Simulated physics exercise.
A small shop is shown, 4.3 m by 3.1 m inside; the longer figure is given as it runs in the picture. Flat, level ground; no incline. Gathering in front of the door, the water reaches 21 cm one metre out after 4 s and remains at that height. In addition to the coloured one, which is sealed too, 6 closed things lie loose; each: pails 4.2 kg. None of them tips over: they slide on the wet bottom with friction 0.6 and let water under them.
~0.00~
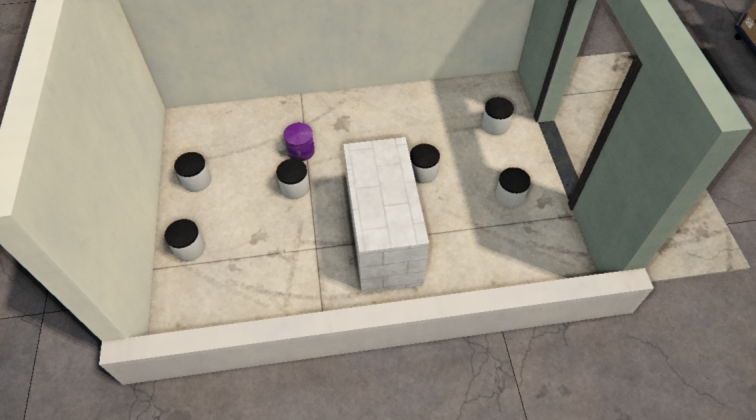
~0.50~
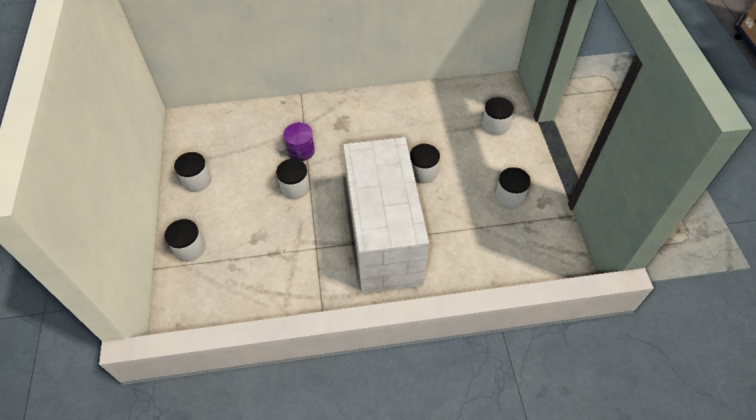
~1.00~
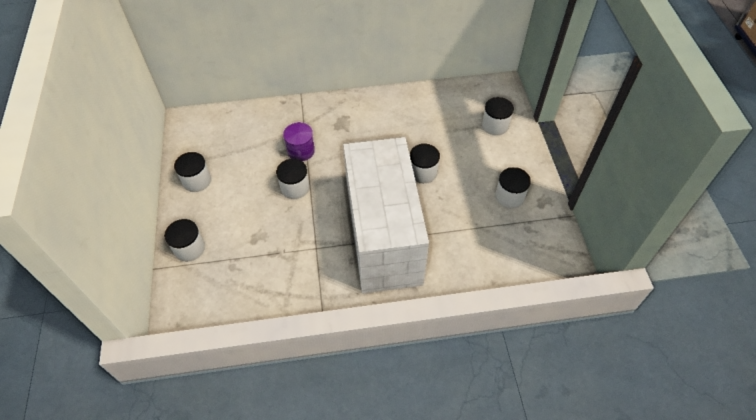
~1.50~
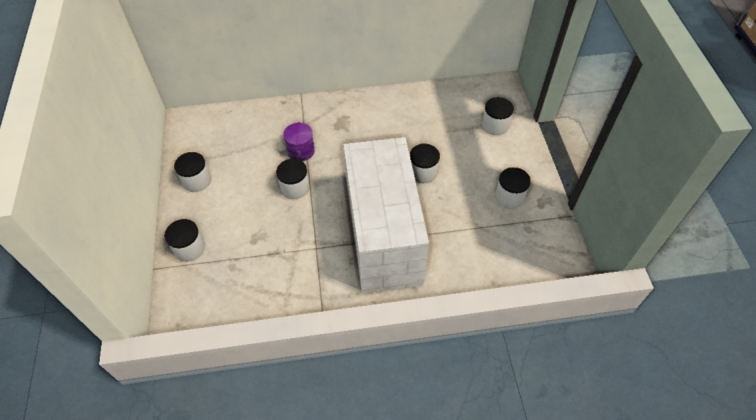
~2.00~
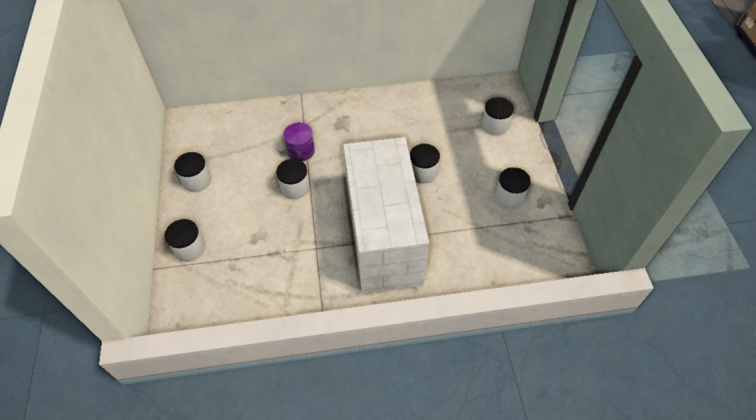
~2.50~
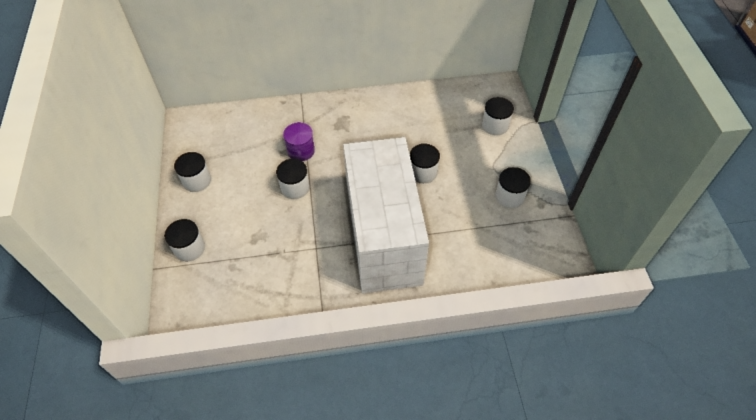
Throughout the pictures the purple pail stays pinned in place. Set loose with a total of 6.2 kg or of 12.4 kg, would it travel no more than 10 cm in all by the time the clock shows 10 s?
Only the upper figure is adequate.
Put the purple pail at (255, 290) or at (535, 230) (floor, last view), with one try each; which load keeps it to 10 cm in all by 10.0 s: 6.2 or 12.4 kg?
In turn: Only the heavier mass works; only the heavier mass works.
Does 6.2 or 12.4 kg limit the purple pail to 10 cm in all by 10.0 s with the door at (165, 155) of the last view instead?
Result: Heavier option only.
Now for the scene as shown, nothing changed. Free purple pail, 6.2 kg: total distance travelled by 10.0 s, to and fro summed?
Total path: Approx. 150 cm.
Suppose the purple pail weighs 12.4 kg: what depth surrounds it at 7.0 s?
Something like 5 centimetres.
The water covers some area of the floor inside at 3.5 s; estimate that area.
2.0 m2.
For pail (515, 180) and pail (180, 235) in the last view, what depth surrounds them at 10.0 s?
About 10 and 9 cm.
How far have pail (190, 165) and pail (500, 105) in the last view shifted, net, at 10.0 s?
In turn: 100 cm, 60 cm.
After 3.5 s the purple pail would be 0 cm from its start with 6.2 kg and 0 cm from its start with 12.4 kg; 0 cm of water round it then.
After 4.5 s the purple pail would be 0 cm from its start with 6.2 kg and 0 cm from its start with 12.4 kg; 1 cm of water round it then.
After 7.0 s the purple pail would be 39 cm from its start with 6.2 kg and 0 cm from its start with 12.4 kg; 5 cm of water round it then.
After 10.0 s the purple pail would be 113 cm from its start with 6.2 kg and 0 cm from its start with 12.4 kg; 7 cm of water round it then.
